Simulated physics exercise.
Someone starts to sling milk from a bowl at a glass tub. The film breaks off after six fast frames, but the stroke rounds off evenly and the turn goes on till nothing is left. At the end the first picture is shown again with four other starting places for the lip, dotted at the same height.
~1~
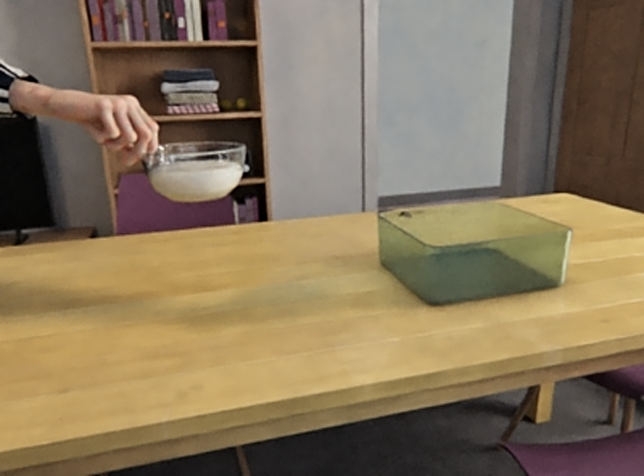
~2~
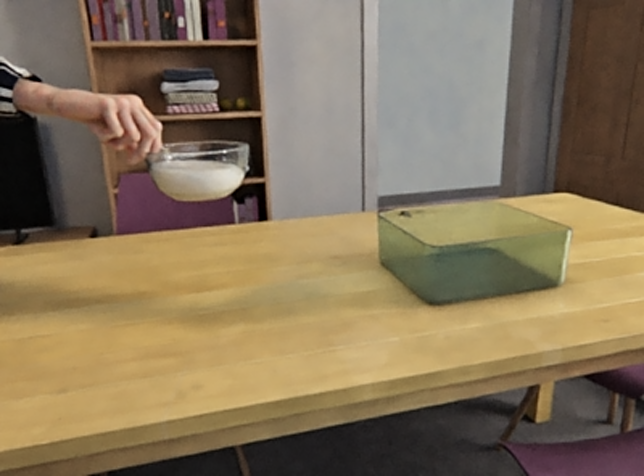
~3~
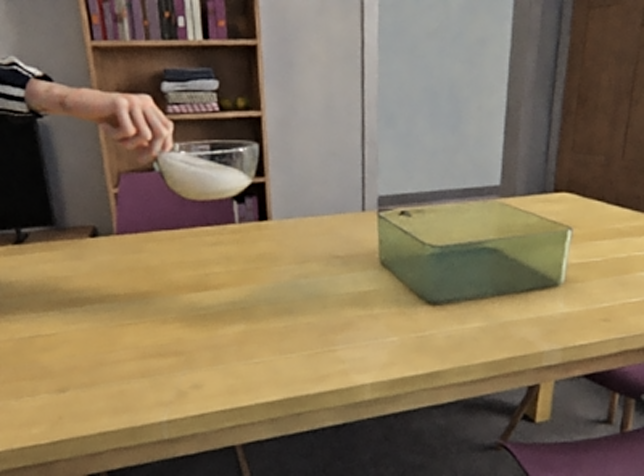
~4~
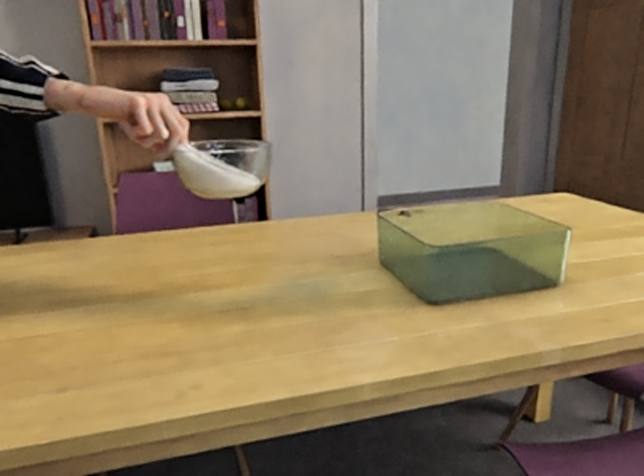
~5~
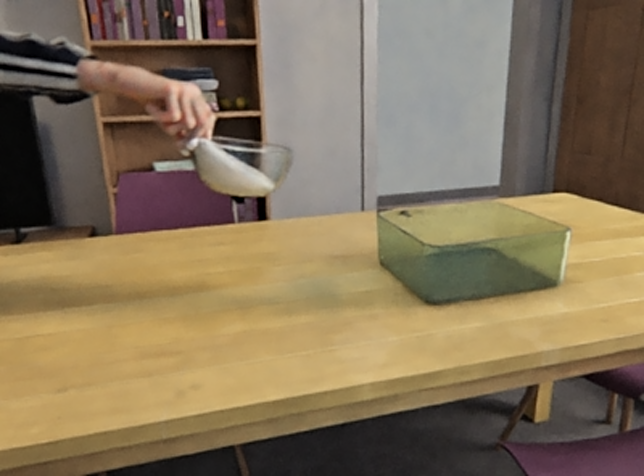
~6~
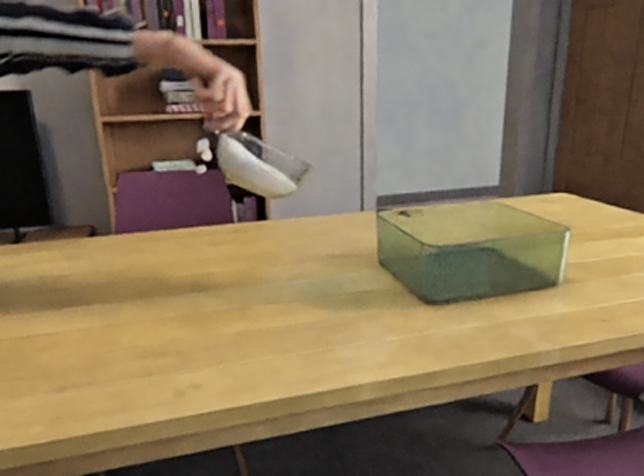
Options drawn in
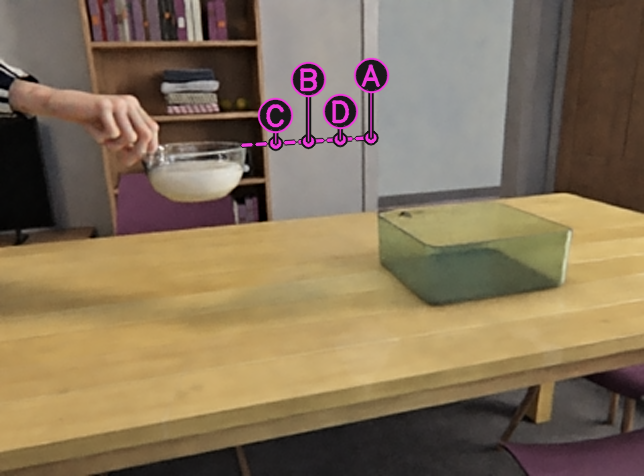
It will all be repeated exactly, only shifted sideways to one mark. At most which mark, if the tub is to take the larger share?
Take C.
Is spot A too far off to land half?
No, not at all.
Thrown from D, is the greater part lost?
No.
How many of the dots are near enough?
All four.
In magenta, A at (371, 137); B at (308, 141); C at (275, 143); D at (340, 139).
Choosing A, about 90 % lands in the tub, 7 % falls short and 3 % goes beside or beyond.
Choosing B, about 77 % lands in the tub, 8 % falls short and 15 % goes beside or beyond.
Choosing C, about 65 % lands in the tub, 23 % falls short and 12 % goes beside or beyond.
Choosing D, about 89 % lands in the tub, 9 % falls short.
